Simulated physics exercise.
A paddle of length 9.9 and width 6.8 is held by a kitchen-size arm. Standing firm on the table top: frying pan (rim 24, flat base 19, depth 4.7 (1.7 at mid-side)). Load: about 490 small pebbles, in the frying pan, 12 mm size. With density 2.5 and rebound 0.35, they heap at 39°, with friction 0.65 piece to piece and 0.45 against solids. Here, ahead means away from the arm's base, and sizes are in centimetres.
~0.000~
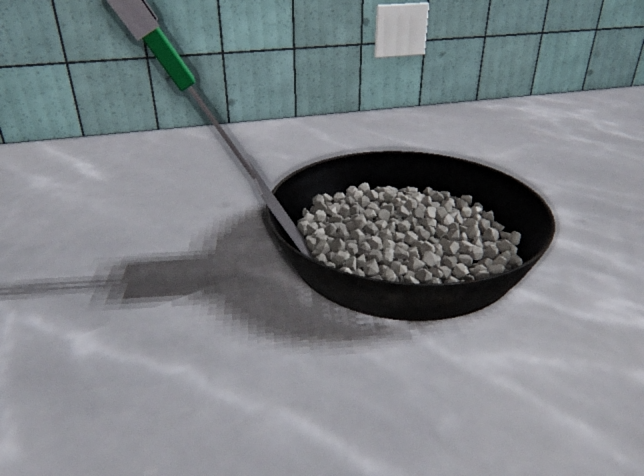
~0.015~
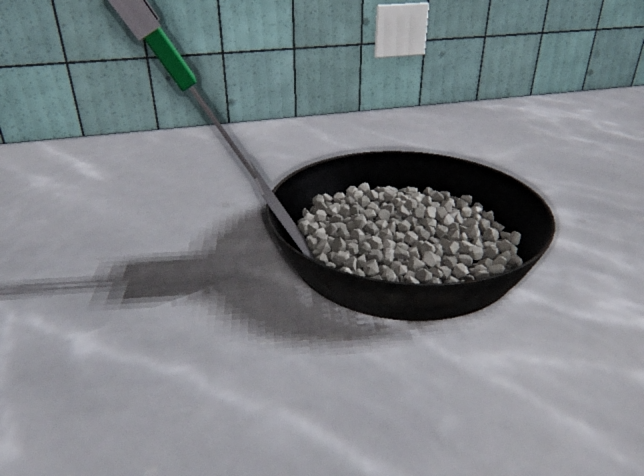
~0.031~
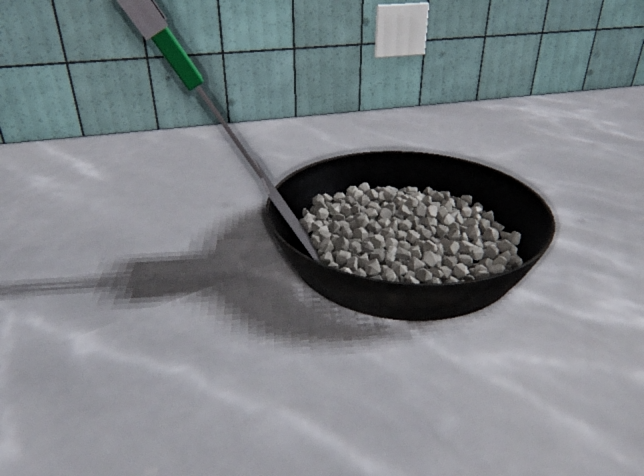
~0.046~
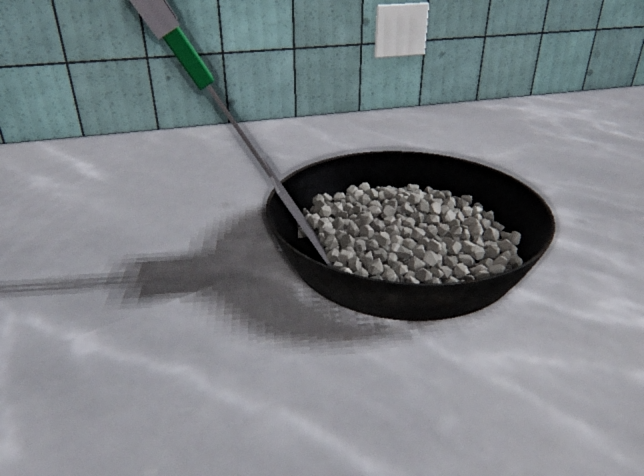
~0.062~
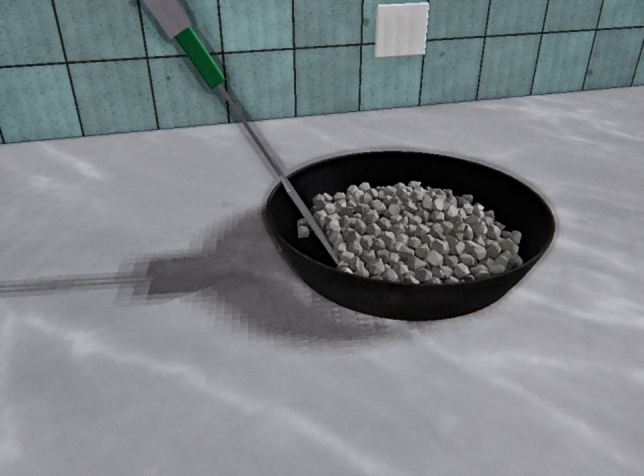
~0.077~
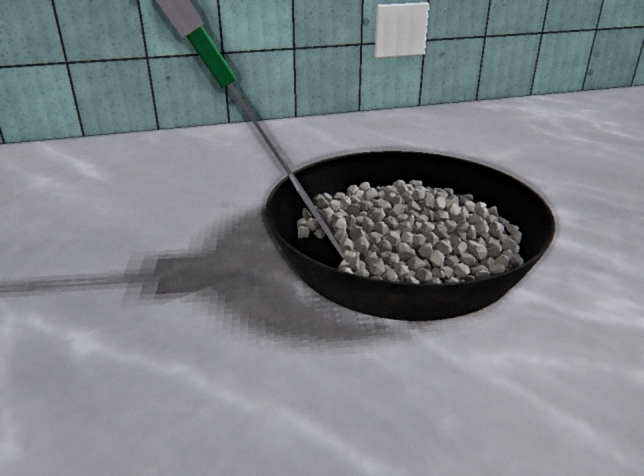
Thin grey paddle with a green section moving slowly right through small grey pebbles heaped in a black frying pan, nudging them slightly.
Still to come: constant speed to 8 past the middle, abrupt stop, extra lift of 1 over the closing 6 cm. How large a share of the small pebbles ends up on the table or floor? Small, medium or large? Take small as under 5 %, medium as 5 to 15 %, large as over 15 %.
Medium, so between 5 and 15 %.
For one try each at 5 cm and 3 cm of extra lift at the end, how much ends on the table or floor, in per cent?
10 and 10 %.
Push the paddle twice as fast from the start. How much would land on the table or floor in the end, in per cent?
In that case, close to 25 per cent.
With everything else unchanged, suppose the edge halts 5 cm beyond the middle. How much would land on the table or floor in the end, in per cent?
Then around 0 per cent.
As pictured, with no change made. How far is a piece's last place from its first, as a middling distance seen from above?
About 3 centimetres.
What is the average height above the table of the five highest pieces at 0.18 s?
Height: Approx. 5 cm.
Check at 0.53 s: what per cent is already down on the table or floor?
I'd put it at around 8 per cent.
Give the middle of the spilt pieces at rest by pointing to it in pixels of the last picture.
(555, 224).
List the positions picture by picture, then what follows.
The paddle top edge at (253, 176), sloping 61°; upper third of the load around (402, 227), from x 300 to 515, top at y 190; 491 in the frying pan, in the first picture.
The paddle top edge at (255, 176), sloping 61°; upper third of the load around (402, 227), from x 300 to 515, top at y 190, in the second picture.
The paddle top edge at (260, 175), sloping 61°; upper third of the load around (403, 226), from x 300 to 515, top at y 190, in the third picture.
The paddle top edge at (270, 174), sloping 61°; upper third of the load around (405, 224), from x 300 to 515, top at y 190, in the fourth picture.
The paddle top edge at (279, 173), sloping 61°; upper third of the load around (408, 222), from x 300 to 515, top at y 185, in the fifth picture.
The paddle top edge at (288, 172), sloping 61°; upper third of the load around (408, 220), from x 300 to 515, top at y 185; 491 in the frying pan, in the sixth picture.
After 0.18 s, sloping 61°, highest piece 6 above the table; 491 in the frying pan.
After 0.28 s, sloping 61°, highest piece 7 above the table; 491 in the frying pan.
After 0.53 s, sloping 61°, highest piece 8 above the table; 454 in the frying pan, 35 on the table or floor, 2 on the blade or in flight.
After 1.58 s, sloping 61°, highest piece 7 above the table; 453 in the frying pan, 38 on the table or floor.
In the end, 453 in the frying pan, 38 on the table or floor. That is 8 % on the table or floor.
